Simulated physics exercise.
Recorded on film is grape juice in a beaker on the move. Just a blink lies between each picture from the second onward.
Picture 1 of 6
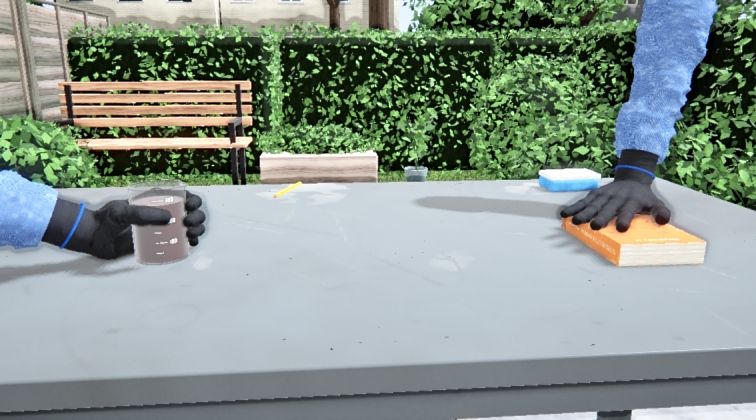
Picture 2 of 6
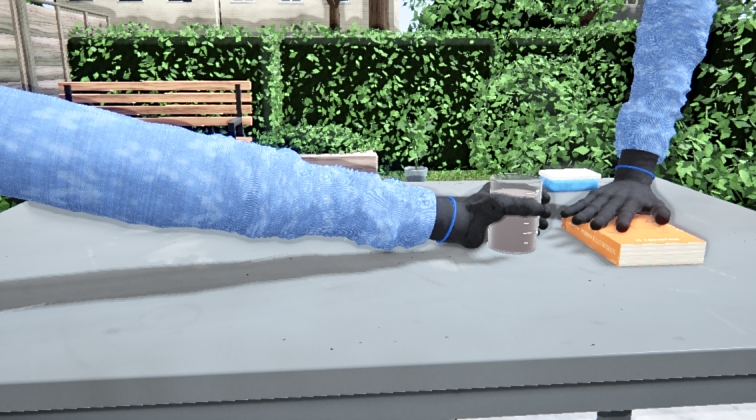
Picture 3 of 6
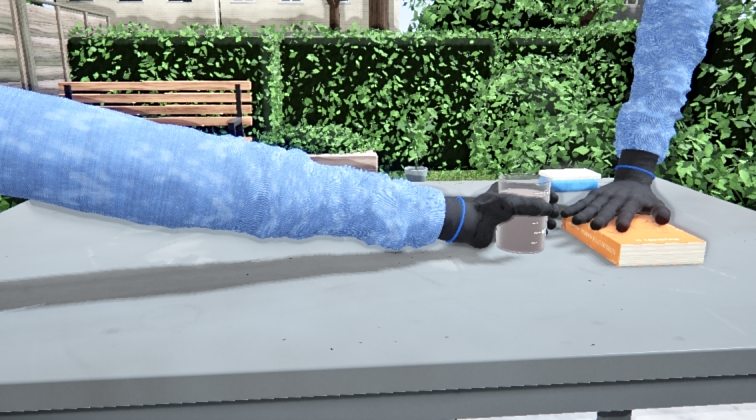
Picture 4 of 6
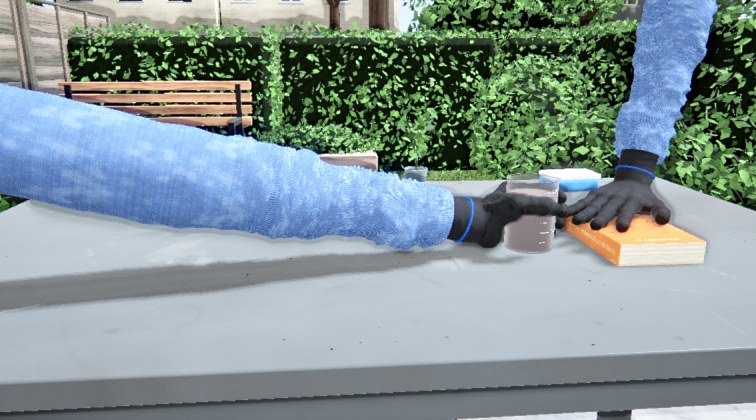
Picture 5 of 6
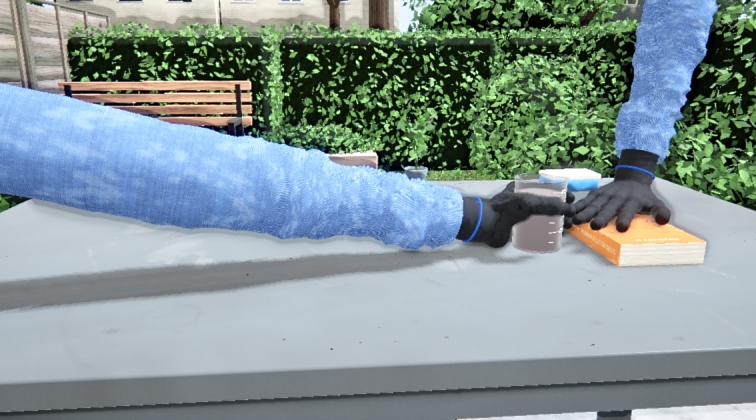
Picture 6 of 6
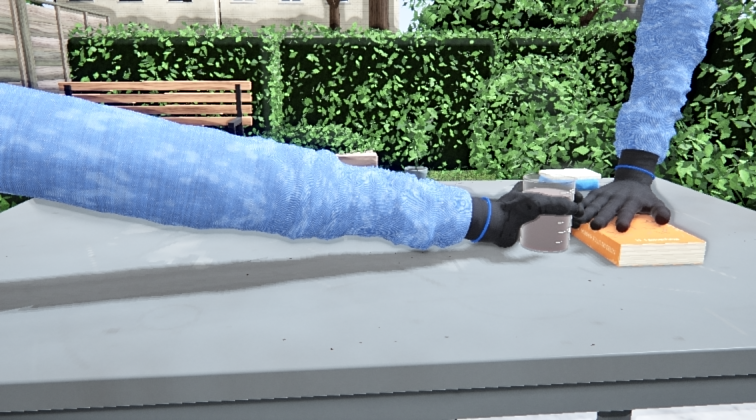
A clear beaker of brownish-purple grape juice, gripped by a black-gloved hand in a fuzzy blue sleeve, starts at the left of a grey outdoor table, seen from a steady view across its top. Behind are a wooden bench and green hedge; at right, another gloved hand presses an orange book beside a blue-and-white sponge. The beaker shifts well across rightward, then creeps closer to the book.
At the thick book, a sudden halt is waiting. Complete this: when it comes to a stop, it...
When it stops, it keeps everything in.
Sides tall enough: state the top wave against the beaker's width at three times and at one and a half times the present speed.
Roughly 45 percent, then roughly 25 percent.
Soon after, the beaker meets the thick book.
Later, the grape juice surges up the wall; the wave climbs under half way to the rim.
In the end, the beaker stands at the thick book; nothing has left it.
